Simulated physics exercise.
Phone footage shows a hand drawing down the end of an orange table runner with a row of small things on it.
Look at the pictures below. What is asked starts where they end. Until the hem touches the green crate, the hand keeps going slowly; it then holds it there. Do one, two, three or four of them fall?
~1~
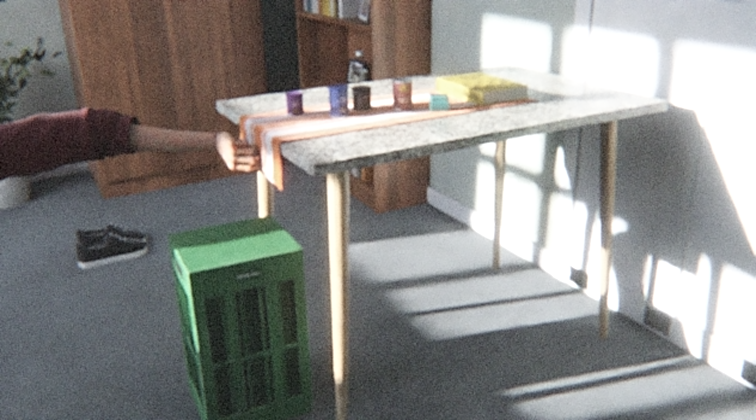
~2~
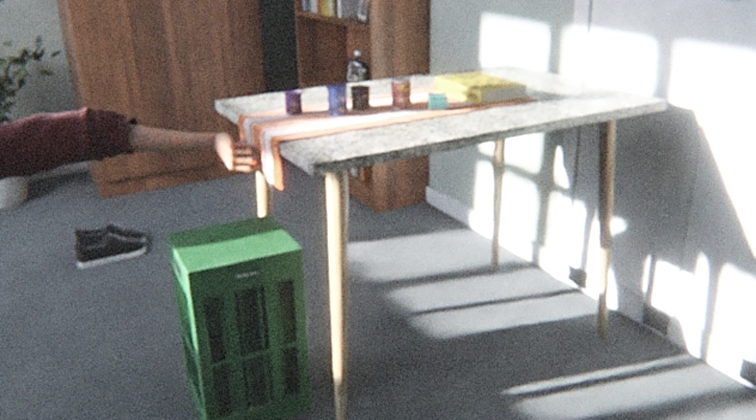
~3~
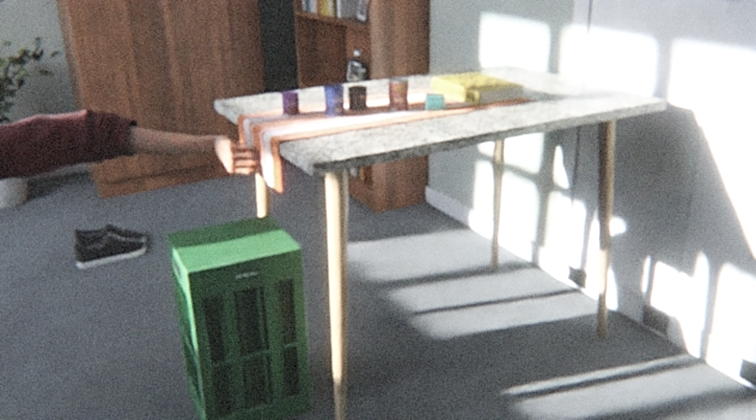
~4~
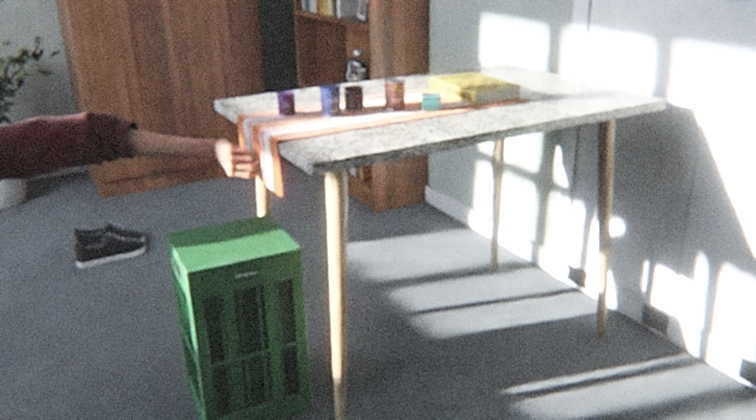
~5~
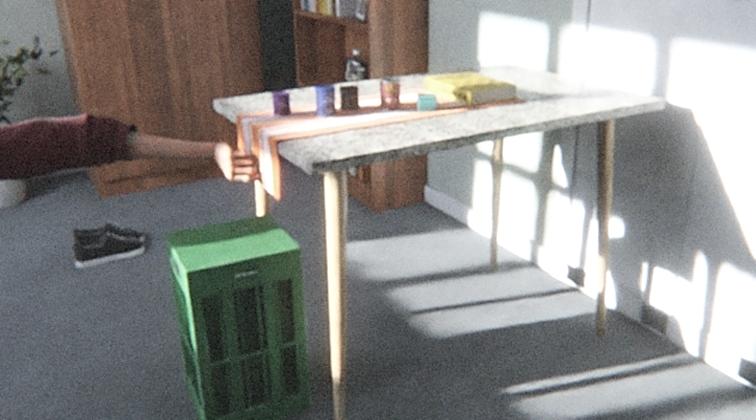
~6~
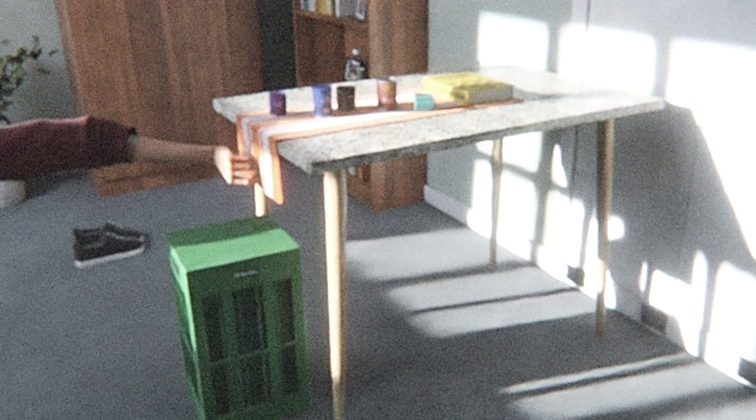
Lost over the edge: One.
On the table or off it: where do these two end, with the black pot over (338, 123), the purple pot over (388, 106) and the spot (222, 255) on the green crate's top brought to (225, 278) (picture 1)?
Outcome for the black pot: It is lost. Outcome for the purple pot: It stays.
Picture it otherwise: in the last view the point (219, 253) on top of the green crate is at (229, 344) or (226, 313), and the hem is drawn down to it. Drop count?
The first gives 4, the second 3.
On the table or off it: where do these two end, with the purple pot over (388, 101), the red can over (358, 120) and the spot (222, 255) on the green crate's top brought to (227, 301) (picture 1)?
The purple pot survives; the red can drops off.
Early on, hem near (261, 218); all still up.
Midway, hem on the crate; purple pot gone.
Finally, hem on the crate; purple pot gone. Over the edge go one.
